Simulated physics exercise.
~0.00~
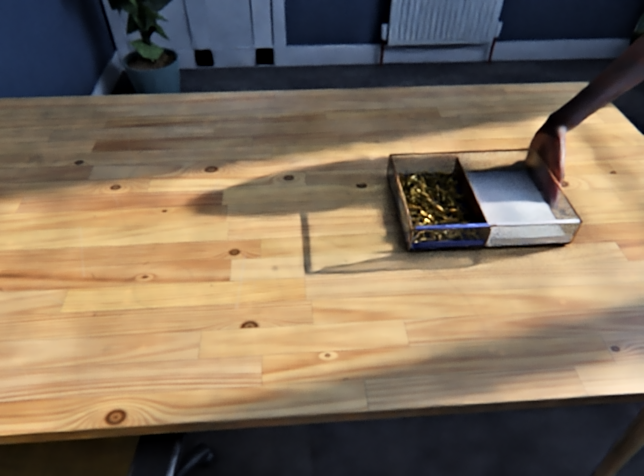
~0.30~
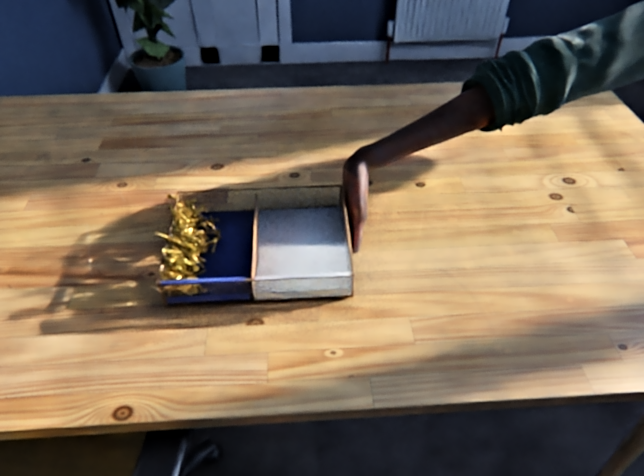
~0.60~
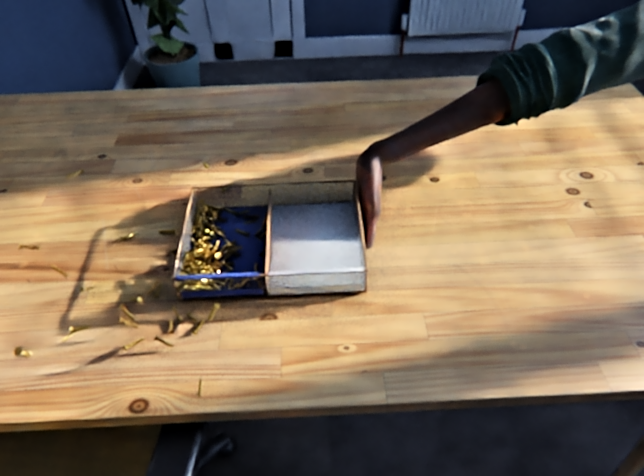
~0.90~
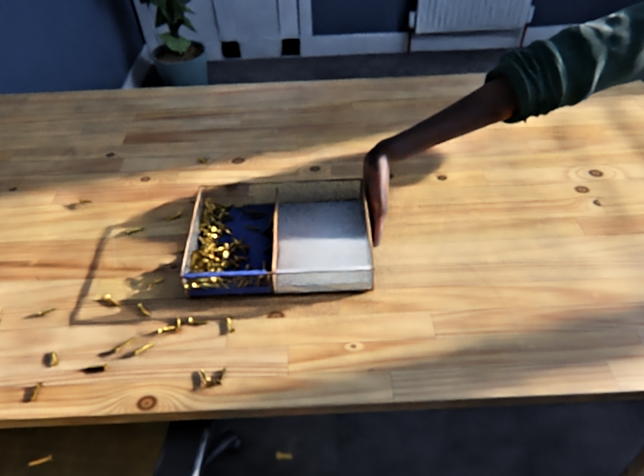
We see a hand push a two-compartment tray of brass-coloured pieces leftward across a wooden table; the pieces pile against the left side and some spill over, ending scattered on the tabletop and beyond its front edge, while most remain in the blue compartment.
